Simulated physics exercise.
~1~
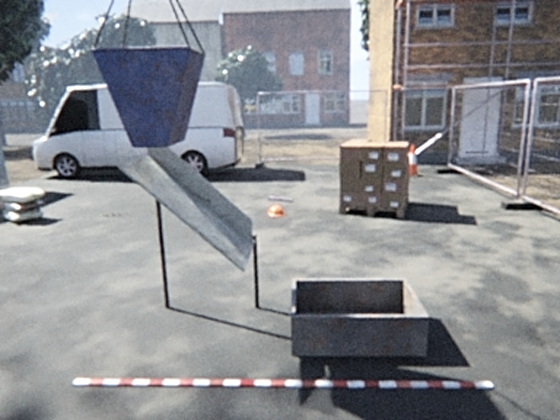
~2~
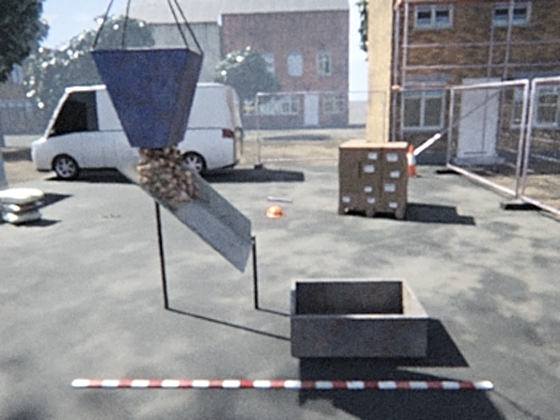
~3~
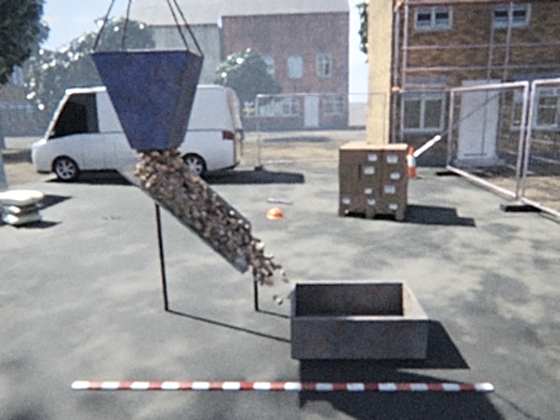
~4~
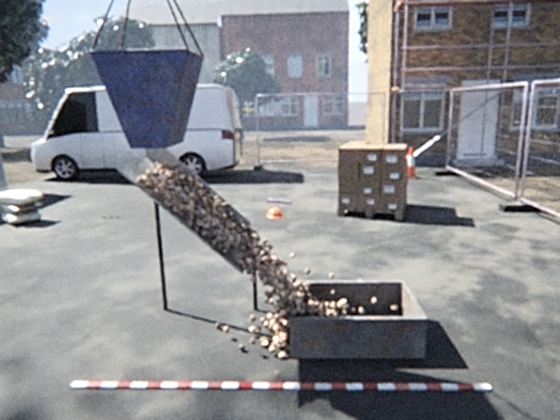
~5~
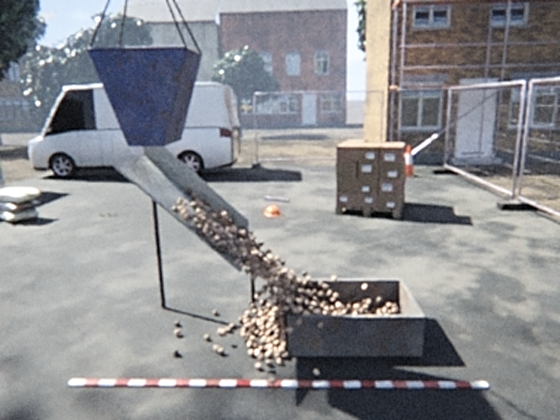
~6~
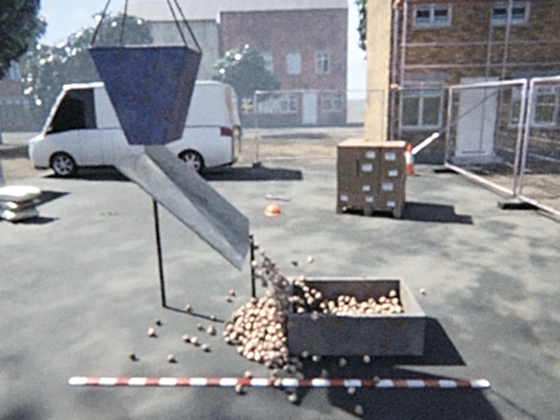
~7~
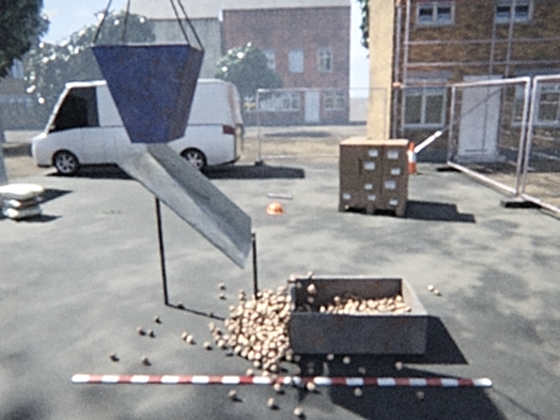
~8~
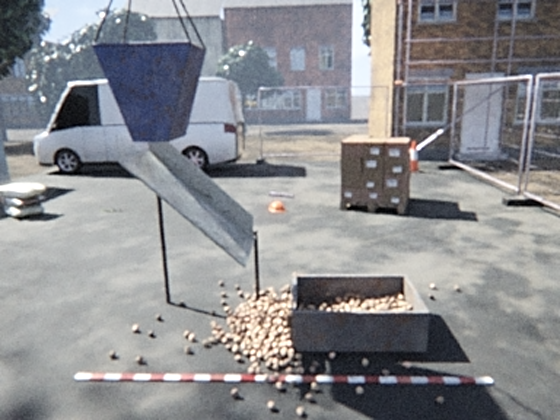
In this clip, rounded stones pour from a hanging blue skip onto a sloping metal slide and tumble toward a grey open bin, ending with roughly half inside it and most of the others heaped at its left, with a few scattered elsewhere on the ground.
